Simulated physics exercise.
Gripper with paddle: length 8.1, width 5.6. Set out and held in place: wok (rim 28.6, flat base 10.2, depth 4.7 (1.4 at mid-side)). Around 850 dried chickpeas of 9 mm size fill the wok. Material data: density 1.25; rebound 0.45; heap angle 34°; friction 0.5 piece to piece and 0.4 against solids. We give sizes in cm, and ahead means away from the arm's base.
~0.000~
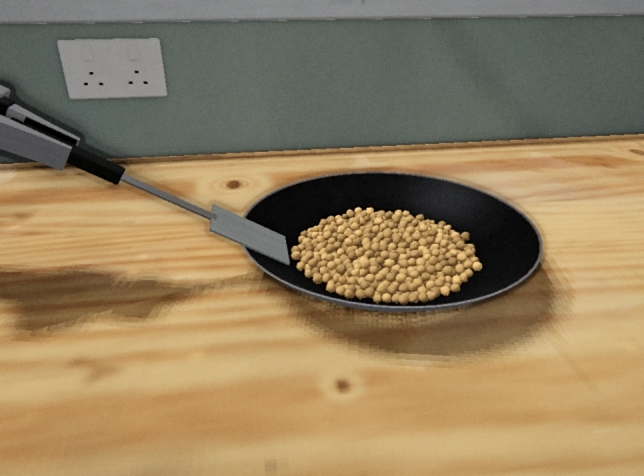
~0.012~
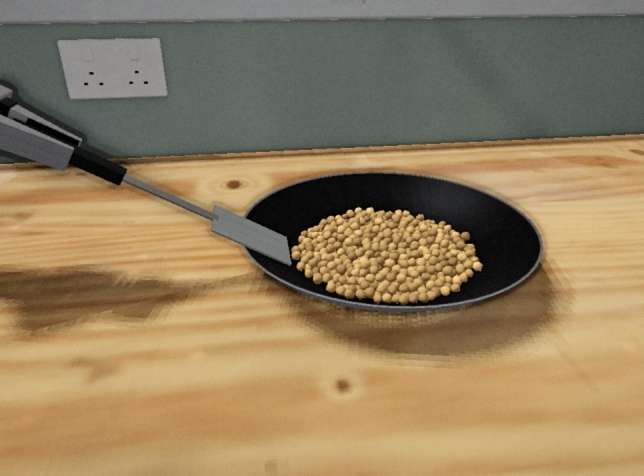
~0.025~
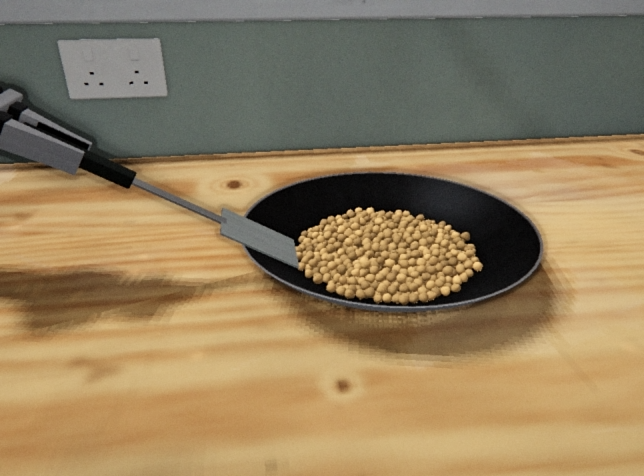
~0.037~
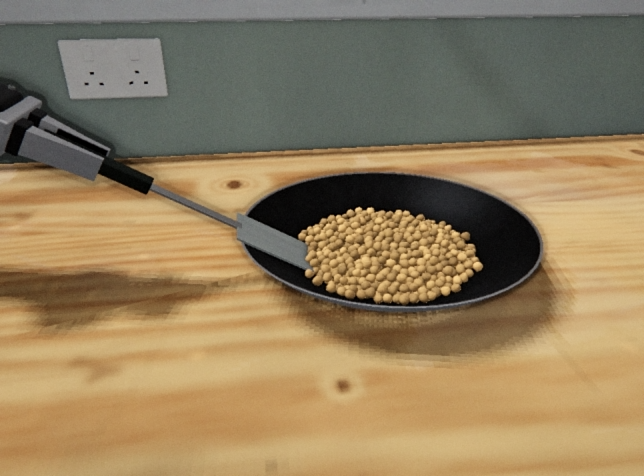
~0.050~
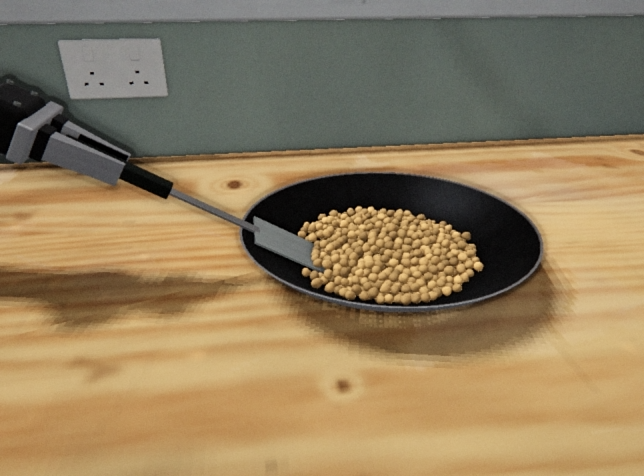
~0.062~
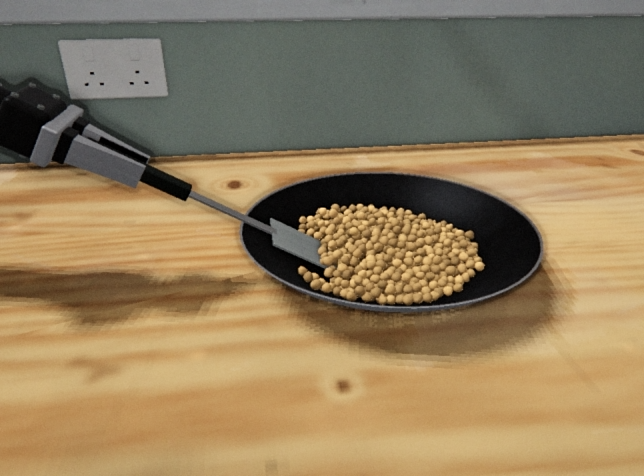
A black wok holding a heap of small tan chickpeas sits on a pale wooden countertop, seen from slightly above by a still camera, with a grey-green wall and white double socket behind. At the left, a black-and-grey robotic gripper holds a flat grey paddle angled down into the wok. The paddle slides slowly rightward into the heap's left edge, nudging some chickpeas slightly.
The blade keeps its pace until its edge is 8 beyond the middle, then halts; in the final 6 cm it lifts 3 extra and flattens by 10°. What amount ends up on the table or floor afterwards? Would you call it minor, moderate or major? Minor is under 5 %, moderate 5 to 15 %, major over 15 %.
I would call it major.
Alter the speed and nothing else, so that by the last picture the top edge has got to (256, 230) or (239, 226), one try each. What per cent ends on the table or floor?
Try one roughly 15 per cent; try two roughly 0 per cent.
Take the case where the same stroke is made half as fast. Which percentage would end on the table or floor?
I'd say close to 5 per cent.
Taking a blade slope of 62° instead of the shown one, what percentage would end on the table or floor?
That would leave close to 25 per cent on the table or floor.
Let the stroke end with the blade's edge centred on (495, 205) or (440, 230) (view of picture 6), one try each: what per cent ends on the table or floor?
Respectively about 30 and 10 percent end on the table or floor.
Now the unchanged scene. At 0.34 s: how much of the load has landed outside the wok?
It is near 15 percent.
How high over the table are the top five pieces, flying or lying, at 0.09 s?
Roughly 5 centimetres.
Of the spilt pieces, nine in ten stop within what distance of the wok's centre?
It comes to about 60 cm.
By 0.09 s, sloping 31°, highest piece 5 above the table; 851 in the wok.
By 0.12 s, sloping 29°, highest piece 6 above the table; 851 in the wok.
By 0.34 s, sloping 21°, highest piece 7 above the table; 655 in the wok, 142 on the table or floor, 54 on the blade or in flight.
By 1.39 s, sloping 21°, highest piece 4 above the table; 653 in the wok, 198 on the table or floor.
Final count, 653 in the wok, 198 on the table or floor. That is 23 % on the table or floor.
